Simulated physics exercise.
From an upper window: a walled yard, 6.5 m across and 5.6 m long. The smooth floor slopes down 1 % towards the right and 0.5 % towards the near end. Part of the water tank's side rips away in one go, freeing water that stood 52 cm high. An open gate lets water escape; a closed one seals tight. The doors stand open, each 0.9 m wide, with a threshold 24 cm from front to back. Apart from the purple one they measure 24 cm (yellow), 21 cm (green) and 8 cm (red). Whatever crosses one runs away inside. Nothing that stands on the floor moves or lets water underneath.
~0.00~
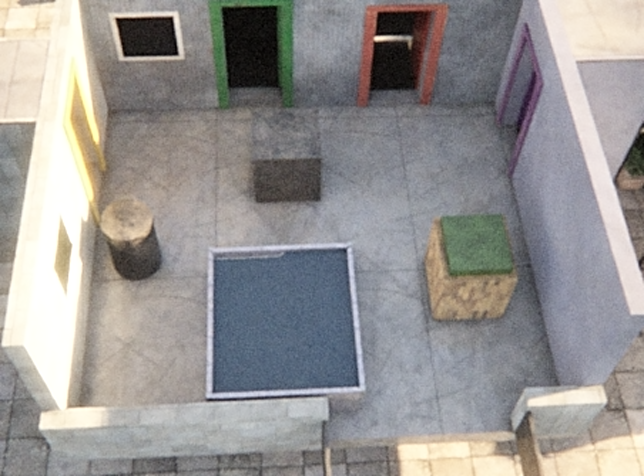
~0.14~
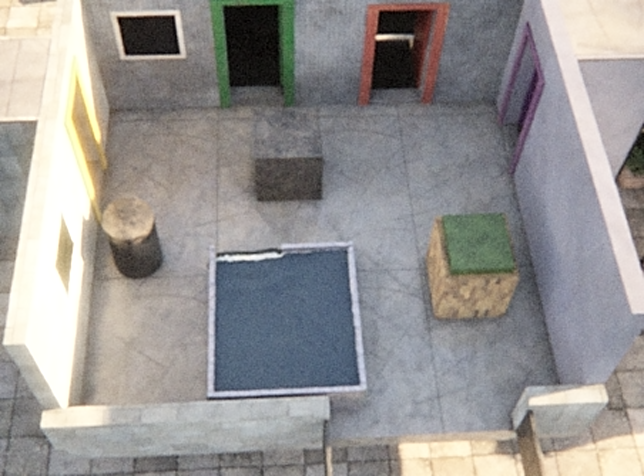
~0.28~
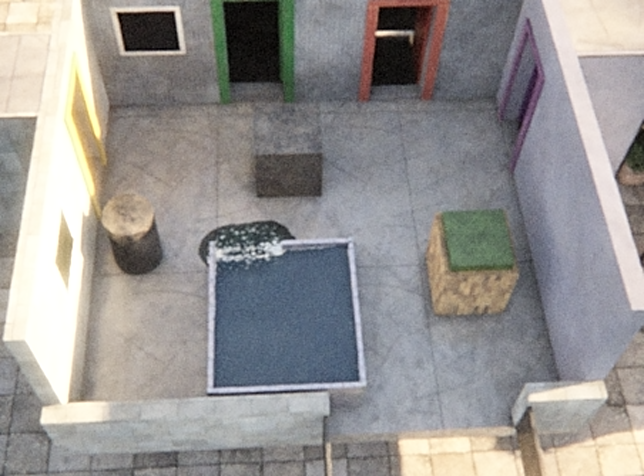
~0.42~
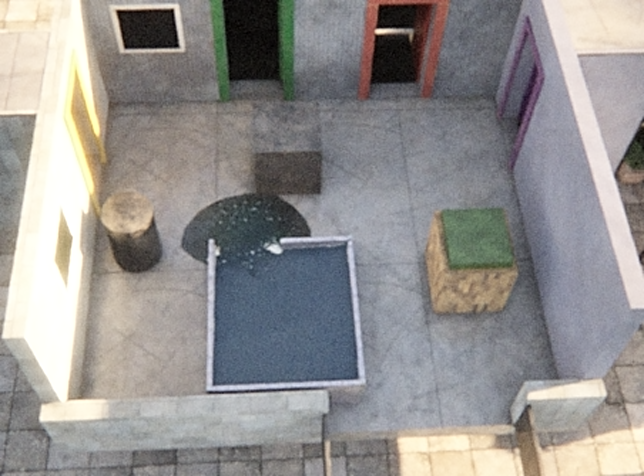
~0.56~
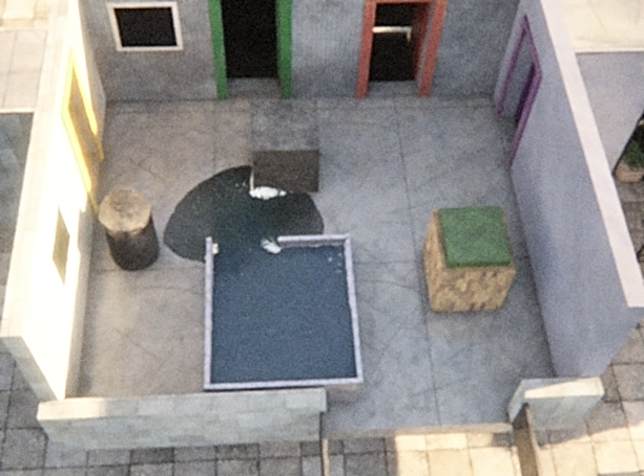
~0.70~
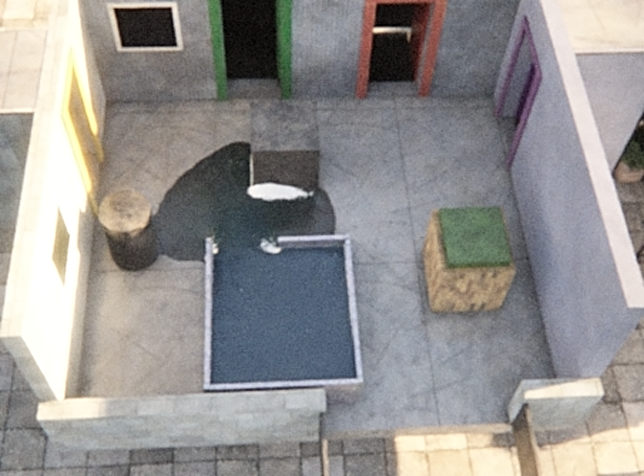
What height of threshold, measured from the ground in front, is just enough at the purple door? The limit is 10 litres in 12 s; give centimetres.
Some 9.5 cm above the ground.
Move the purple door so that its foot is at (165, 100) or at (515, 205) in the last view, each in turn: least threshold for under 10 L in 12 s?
About 19 and 8.5 cm.
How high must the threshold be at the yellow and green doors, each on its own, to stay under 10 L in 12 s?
Roughly 10.5 cm at yellow and 13.5 cm at green.
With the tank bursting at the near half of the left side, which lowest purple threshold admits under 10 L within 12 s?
About 6.5 cm.
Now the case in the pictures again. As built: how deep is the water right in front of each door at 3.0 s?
Depths in cm: Yellow 9, purple 1, green 13, red 1.
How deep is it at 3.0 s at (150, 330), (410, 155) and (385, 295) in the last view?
Roughly 0, 1 and 1 cm, in turn.
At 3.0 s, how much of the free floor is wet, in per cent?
Some 50 per cent of it.
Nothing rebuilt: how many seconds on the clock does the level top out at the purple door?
Around 7.0 s.
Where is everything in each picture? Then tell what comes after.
The first frame shows still water, 52 cm deep, in the water tank at (283, 319); the purple door at (518, 107) is dry.
In the second frame, the gap is on the far side, the front 0.3 m out at a hidden place; the back of the water tank holds 52 cm.
In the third frame, the front is at (247, 228), 0.7 m from the gap on the far side; 0.7 m2 of floor is wet, 52 cm left at the back.
In the fourth frame, the gap is on the far side, the front 1.2 m out at (238, 200); the back of the water tank holds 52 cm.
In the fifth frame, water pours out on the far side and has run 1.7 m, to (243, 170); about 5 cm deep outside, 52 cm at the back.
In the sixth frame, the gap is on the far side, the front 2.2 m out at (239, 146); the back of the water tank holds 52 cm; the purple door at (517, 99), 4.8 m from the gap, is still 3.2 m from the nearest water.
After 1.4 s water covers 20 % of the floor, deepest (29 cm) near (240, 255); it has not reached the purple door.
After 3.0 s water covers 50 % of the floor, deepest (28 cm) near (161, 108); it has not reached the purple door.
After 12.0 s water covers 100 % of the floor, deepest (10 cm) near (561, 404); 9 cm at the purple door, 66 litres in over its 6 cm threshold.
At the purple door as built, the water arrived by 3.2 s and peaked near 12 cm at 6.8 s.
Run again over the same 12 s with other heights there, 27 litres in over 8 cm, 3 litres over 11 cm. The limit of 10 litres is kept from about 9.5 cm up.
